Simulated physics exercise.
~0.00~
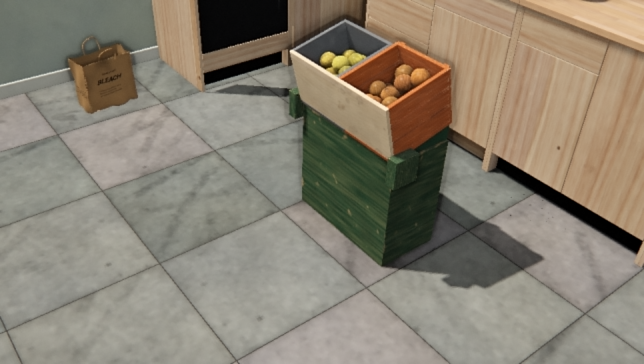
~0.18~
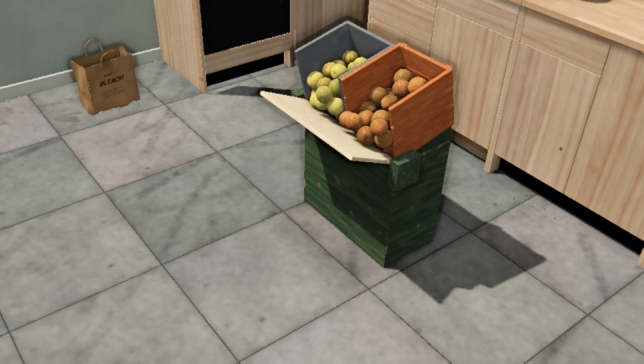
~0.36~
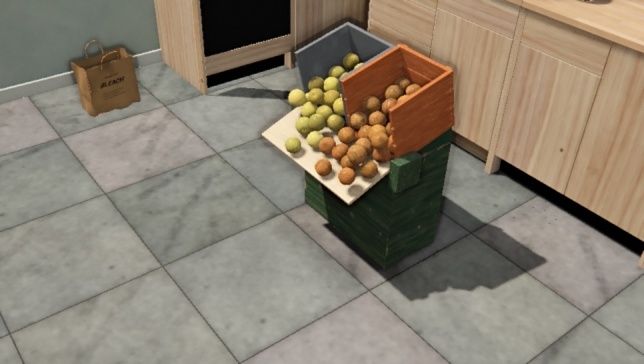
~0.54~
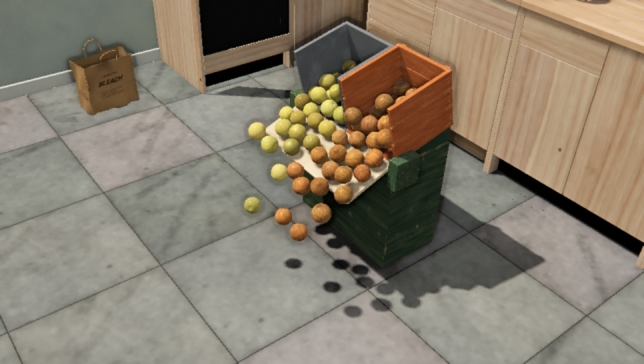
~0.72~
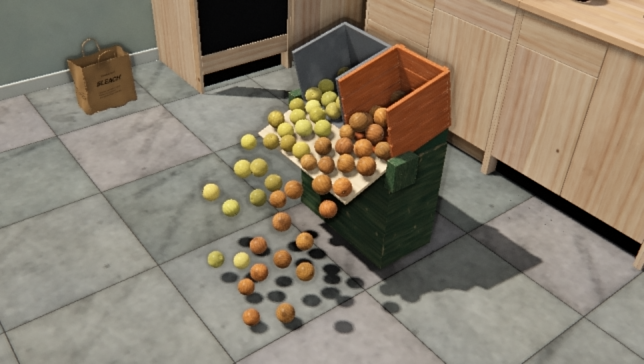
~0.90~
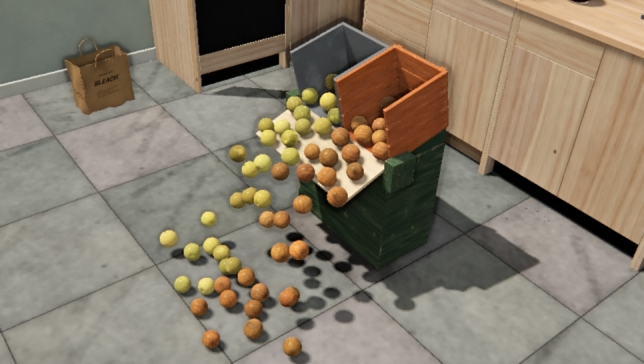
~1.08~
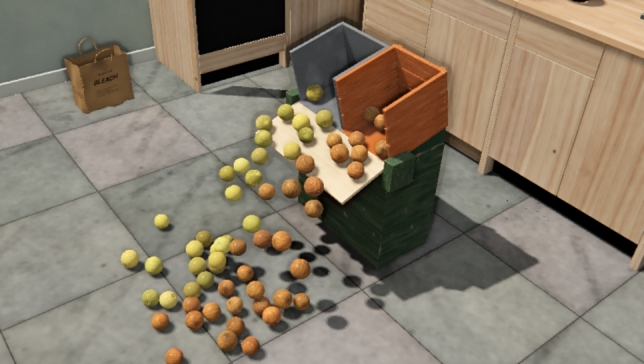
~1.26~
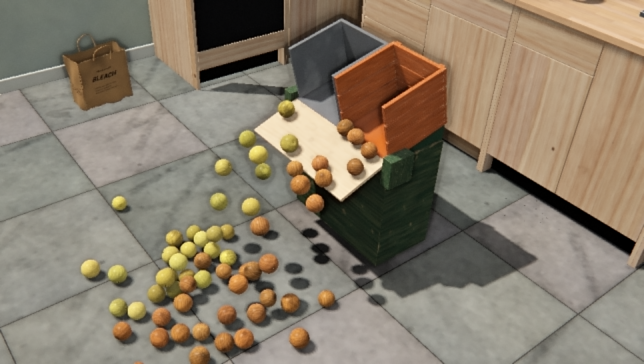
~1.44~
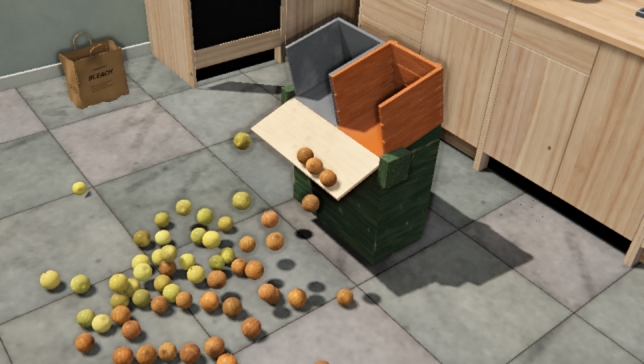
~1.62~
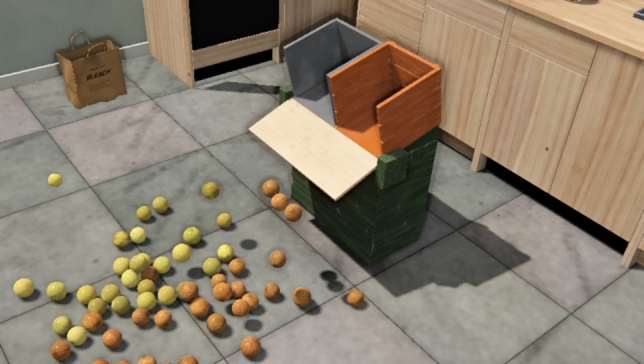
In a kitchen with grey tiles, seen from above at an angle by a slightly swaying camera, a grey bin and an orange bin stand side by side on a green crate, with wooden cupboards behind and a paper bag at the left. The grey bin holds yellow apples, the orange one brownish onions. The pale front flap swings down, and both loads slide onto it. They pour over its edge, drop to the floor and roll left and toward the viewer. The last few onions tumble off, leaving both bins empty and the fruit and onions scattered across the tiles.
